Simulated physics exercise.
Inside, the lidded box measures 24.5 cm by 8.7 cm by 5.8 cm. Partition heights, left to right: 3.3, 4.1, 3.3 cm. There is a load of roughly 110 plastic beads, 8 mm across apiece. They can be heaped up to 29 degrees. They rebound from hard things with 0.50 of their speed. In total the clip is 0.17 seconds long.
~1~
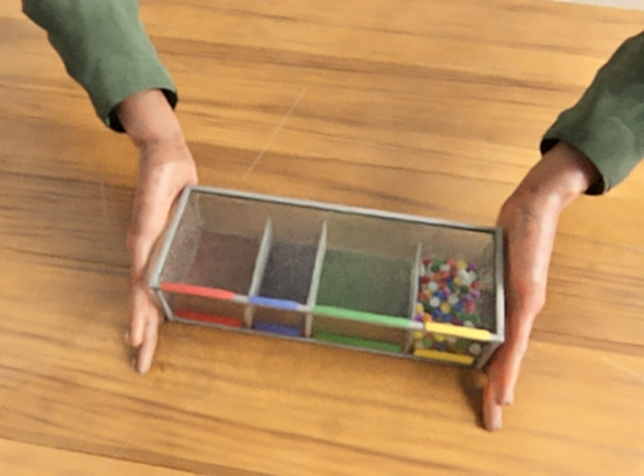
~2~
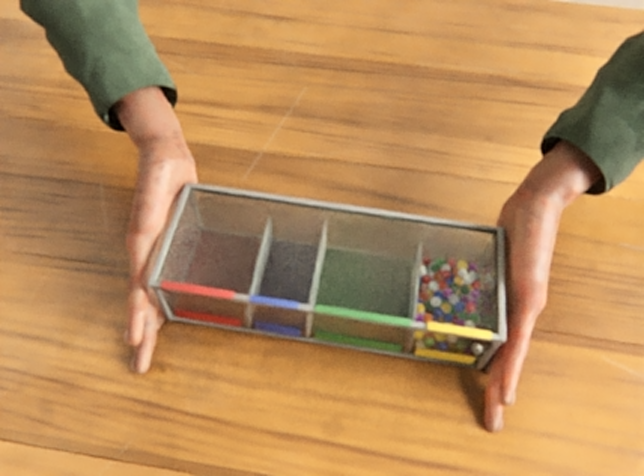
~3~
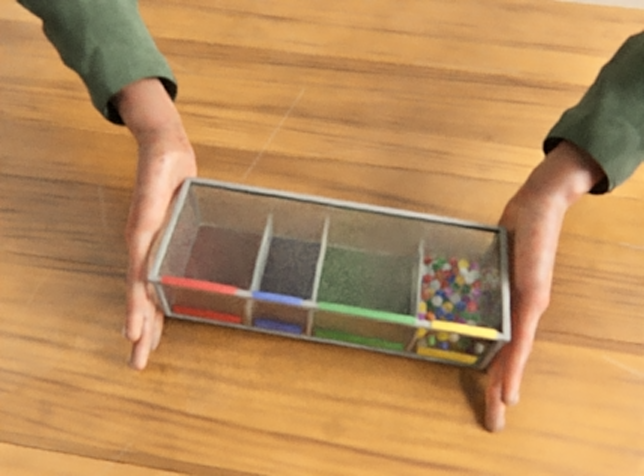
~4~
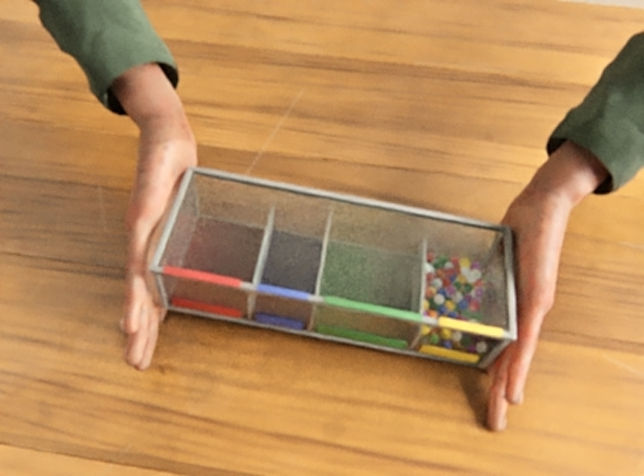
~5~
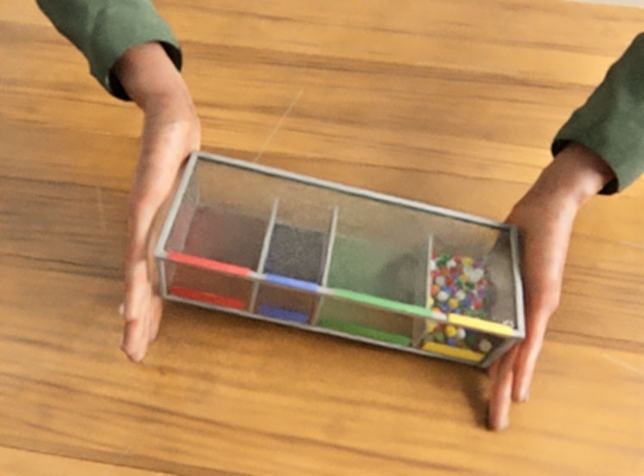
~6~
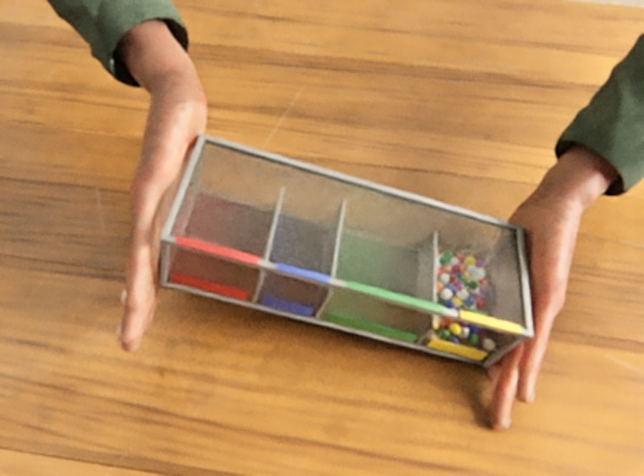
The clip shows two hands holding a clear lidded box with red, blue, green and yellow sections on a wooden table, slowly raising its left end so it tilts slightly, while the colourful beads stay in the yellow section.
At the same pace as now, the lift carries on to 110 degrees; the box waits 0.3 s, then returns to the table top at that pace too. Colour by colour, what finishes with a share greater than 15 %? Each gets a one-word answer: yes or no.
My answers are red no, blue no, green no, yellow yes.
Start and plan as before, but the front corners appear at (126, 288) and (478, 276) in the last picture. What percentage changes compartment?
Around 100 per cent, it would seem.
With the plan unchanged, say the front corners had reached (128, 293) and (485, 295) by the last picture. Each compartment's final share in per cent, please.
Red 65 %; blue 5 %; green 15 %; yellow 10 %.
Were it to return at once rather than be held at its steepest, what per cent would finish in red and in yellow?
Red 0; yellow 100.
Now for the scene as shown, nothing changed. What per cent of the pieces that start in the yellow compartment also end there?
Something like 100 per cent.
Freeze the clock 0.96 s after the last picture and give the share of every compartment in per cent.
The split is red at 0, blue at 0, green at 0 and yellow at 100 per cent.
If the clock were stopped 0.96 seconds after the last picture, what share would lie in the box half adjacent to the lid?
About 60 per cent.
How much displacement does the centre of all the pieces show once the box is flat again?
Measured shift: Some 1.0 cm.
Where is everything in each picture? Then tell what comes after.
In the first picture, box tilt 0 degrees, front corners at (156, 284) and (496, 336); yellow 100 %.
In the second picture, box tilt 1 degrees, front corners at (156, 283) and (499, 336).
In the third picture, box tilt 3 degrees, front corners at (156, 277) and (503, 335).
In the fourth picture, box tilt 6 degrees, front corners at (157, 268) and (509, 334), lowest corner right back.
In the fifth picture, box tilt 10 degrees, front corners at (161, 253) and (517, 332), lowest corner right back.
In the sixth picture, box tilt 14 degrees, front corners at (168, 237) and (525, 331), lowest corner right back; yellow 100 %.
Then, 0.96 s after the last picture, tilt 110 degrees; yellow 100 %.
Then, 1.60 s after the last picture, tilt 59 degrees; yellow 100 %.
Then, 2.28 s after the last picture, tilt 0 degrees; yellow 100 %.
In the end, red 0 %, blue 0 %, green 0 %, yellow 100 %.
